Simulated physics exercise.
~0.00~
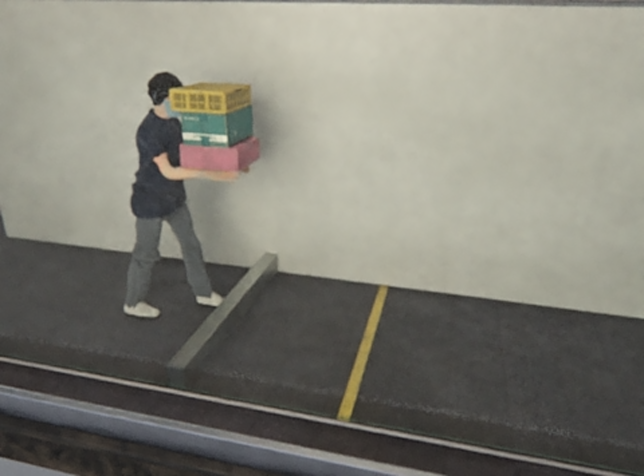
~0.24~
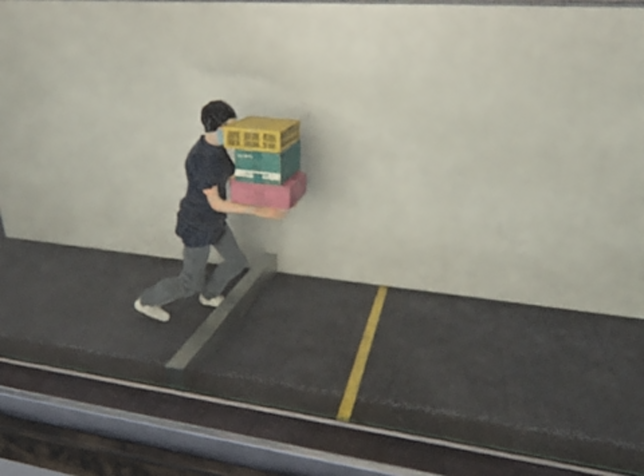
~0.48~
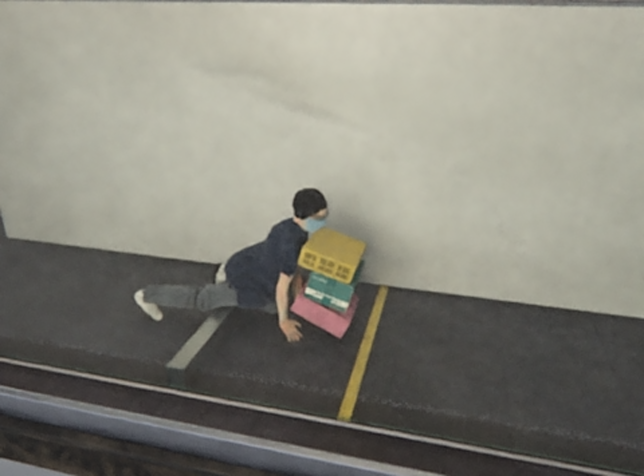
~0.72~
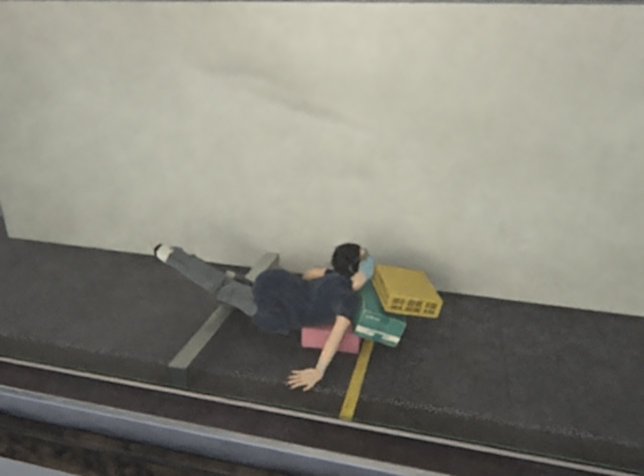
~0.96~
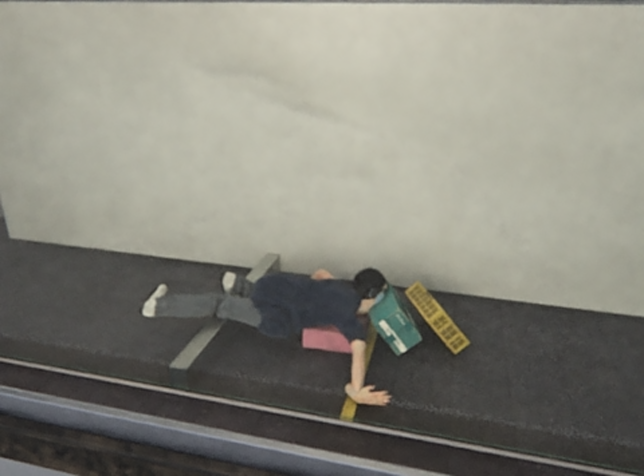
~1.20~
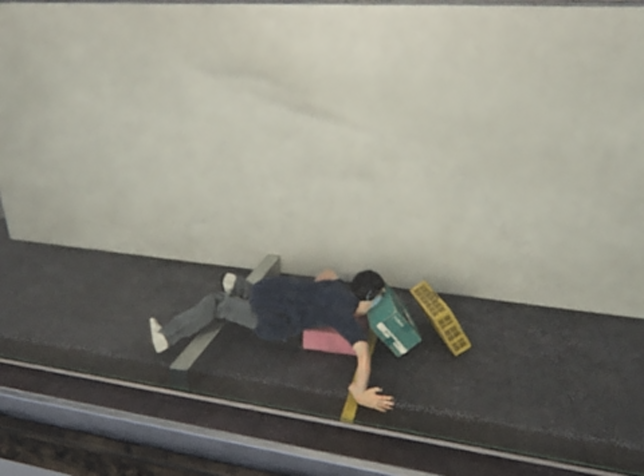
At first, a dark-haired person in a navy shirt and grey trousers stands on a dark floor behind a low rail, carrying a pink box, a teal box and a yellow crate stacked on both forearms. The person pitches forward to the right over the rail, still holding the pile. The stack drops and tilts as one hand reaches toward the floor. The boxes then spread apart, the yellow crate and teal box sliding across the yellow line and turning. The person ends face down across the rail, one arm stretched out, with the pink box stopped short of the line.
